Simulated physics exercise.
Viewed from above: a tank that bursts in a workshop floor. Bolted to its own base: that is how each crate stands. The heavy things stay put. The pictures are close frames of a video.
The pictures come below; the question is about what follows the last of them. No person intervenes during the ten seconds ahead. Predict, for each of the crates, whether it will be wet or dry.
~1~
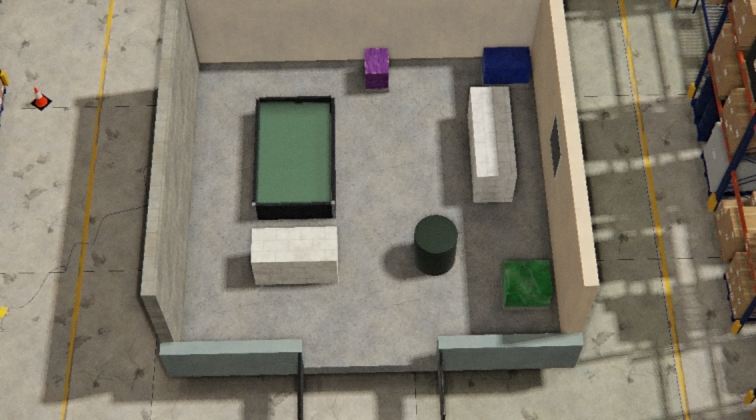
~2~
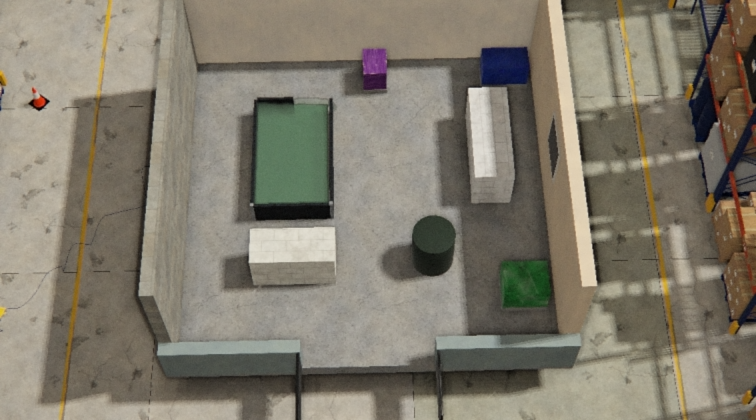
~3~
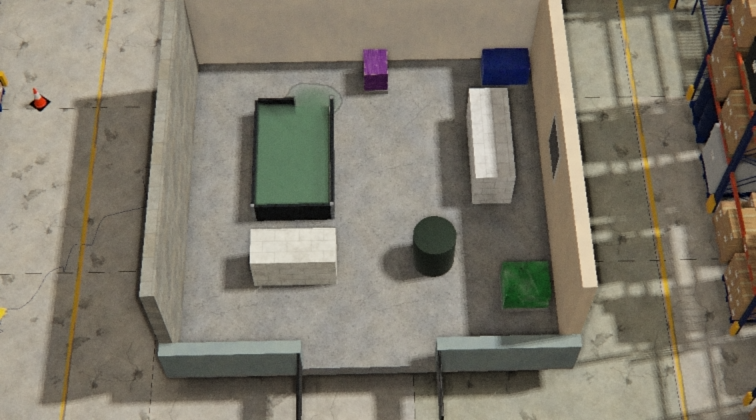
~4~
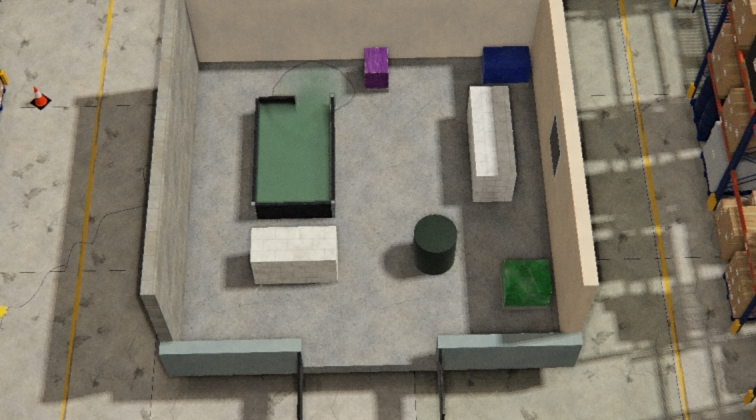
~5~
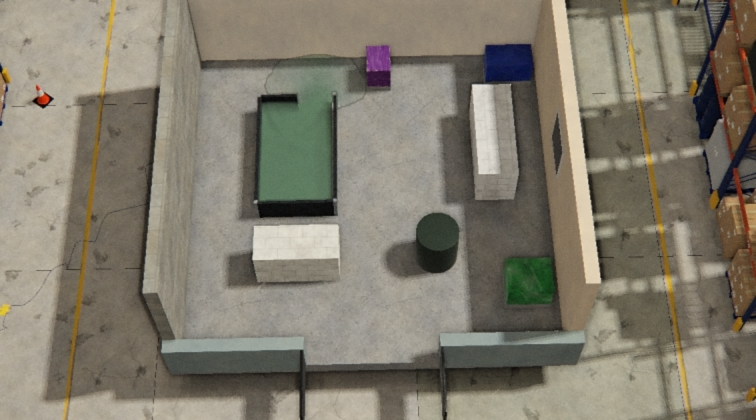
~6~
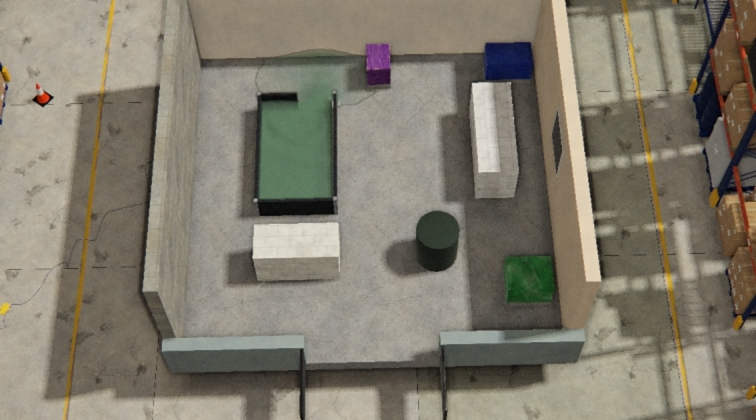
Result: Blue crate: A dry one; green crate: A dry one; purple crate: A wet one.
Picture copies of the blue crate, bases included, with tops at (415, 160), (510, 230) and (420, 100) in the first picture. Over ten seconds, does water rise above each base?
Stays clear, then stays clear, then stays clear.
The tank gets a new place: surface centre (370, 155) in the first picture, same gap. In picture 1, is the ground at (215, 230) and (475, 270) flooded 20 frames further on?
The first spot is not reached, while the second is not reached.
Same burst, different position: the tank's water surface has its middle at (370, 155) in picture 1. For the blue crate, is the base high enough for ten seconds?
I reckon the blue crate is overrun.
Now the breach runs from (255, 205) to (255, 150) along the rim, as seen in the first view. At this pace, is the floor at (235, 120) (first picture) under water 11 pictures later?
There: Covered.
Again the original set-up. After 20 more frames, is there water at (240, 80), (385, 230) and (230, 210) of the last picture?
Result by point, in sequence: Waterlogged, then unwetted, then unwetted.
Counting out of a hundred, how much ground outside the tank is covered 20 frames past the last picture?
By my count, 30 percent.
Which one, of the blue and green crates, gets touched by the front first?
I'd pick the one in blue.
A moment on, water covers 5 % of the floor; the blue crate not reached, the green crate not reached, the purple crate water round its plinth.
Next, water covers 15 % of the floor; the blue crate water round its plinth, the green crate not reached, the purple crate water round its plinth.
Then, water covers 30 % of the floor; the blue crate water round its plinth, the green crate not reached, the purple crate water round its plinth.
Later, water covers 60 % of the floor; the blue crate water round its plinth, the green crate not reached, the purple crate water round its plinth.
In the end, water covers 85 % of the floor; the blue crate stayed above the water, the green crate stayed above the water, the purple crate was topped.
